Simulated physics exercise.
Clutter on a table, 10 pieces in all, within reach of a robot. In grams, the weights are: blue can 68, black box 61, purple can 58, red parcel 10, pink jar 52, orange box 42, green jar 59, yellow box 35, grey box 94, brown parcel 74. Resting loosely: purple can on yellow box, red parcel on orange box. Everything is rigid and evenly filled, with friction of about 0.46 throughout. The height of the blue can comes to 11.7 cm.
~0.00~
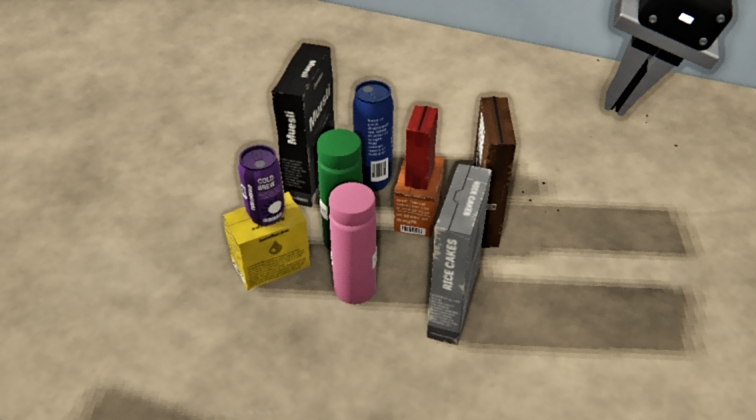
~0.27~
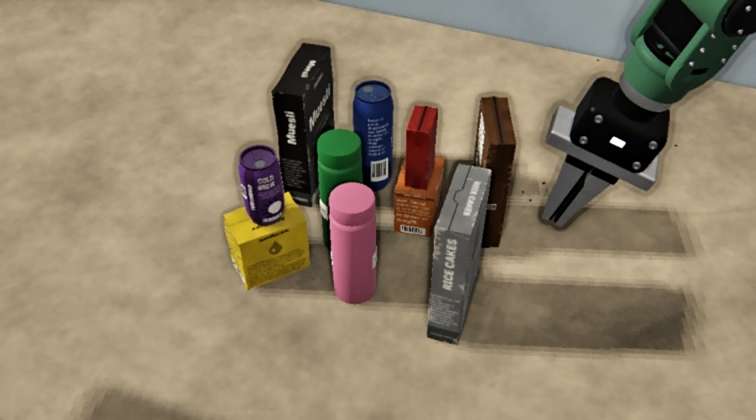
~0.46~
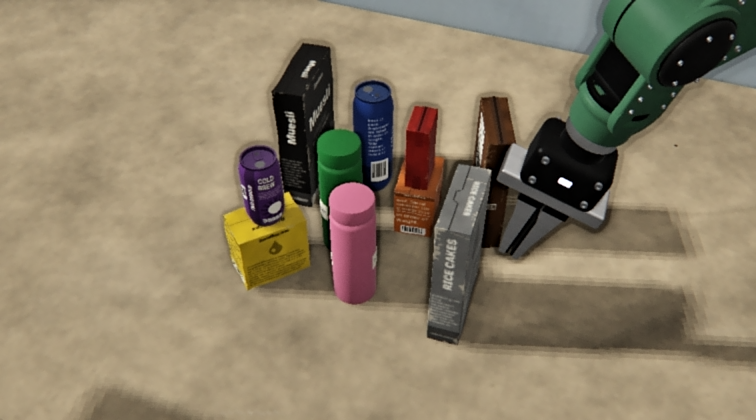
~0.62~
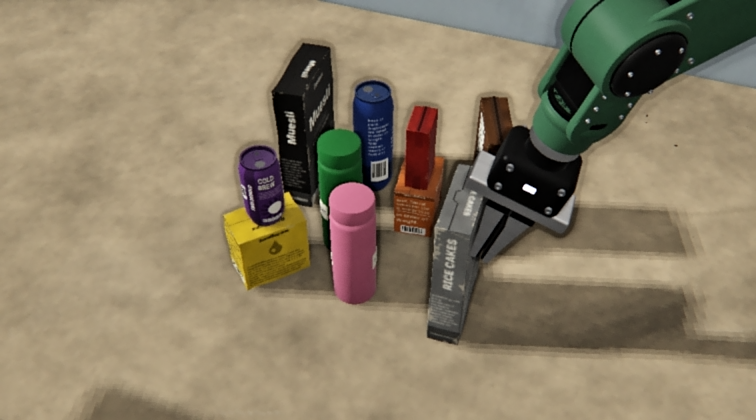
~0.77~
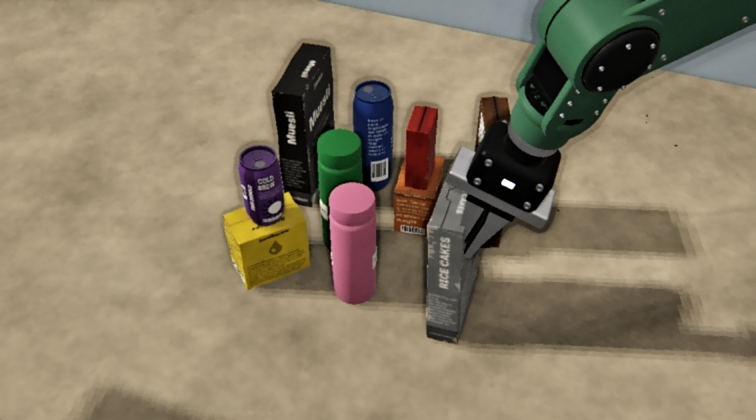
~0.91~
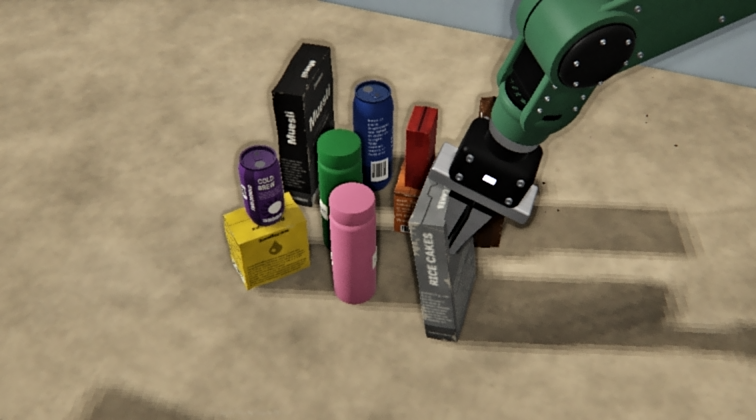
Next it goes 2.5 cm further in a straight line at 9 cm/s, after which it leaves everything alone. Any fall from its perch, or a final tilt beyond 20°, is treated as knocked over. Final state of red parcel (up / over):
Up.
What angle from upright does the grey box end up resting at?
50°.
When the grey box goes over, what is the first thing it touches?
First contact is with the pink jar.
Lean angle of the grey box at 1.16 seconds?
25°.
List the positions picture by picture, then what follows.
In the first frame, gripper tip (628, 71), grey box (458, 257) not leaning; red parcel (421, 148).
In the second frame, gripper tip (566, 183), grey box (458, 257) not leaning; blue can (373, 139), black box (307, 126).
In the third frame, gripper tip (521, 218), grey box (458, 257) not leaning; purple can (262, 188), pink jar (354, 246).
In the fourth frame, gripper tip (490, 222), grey box (458, 257) not leaning; orange box (419, 195), green jar (341, 194).
In the fifth frame, gripper tip (472, 218), grey box (455, 256) tipped 2°; yellow box (268, 242), brown parcel (490, 175).
In the sixth frame, gripper tip (455, 214), grey box (446, 253) tipped 8°; red parcel (421, 148).
By 1.16 s, tilt grey box 25°.
By 1.46 s, pink jar and grey box touch at 1.17 s; green jar and grey box touch at 1.38 s; tilt grey box 46°, pink jar 26°.
By 1.91 s, tilt grey box 46°, pink jar 27°.
In the end grey box and pink jar are over (lying or leaning past 20°); 8 still stand.
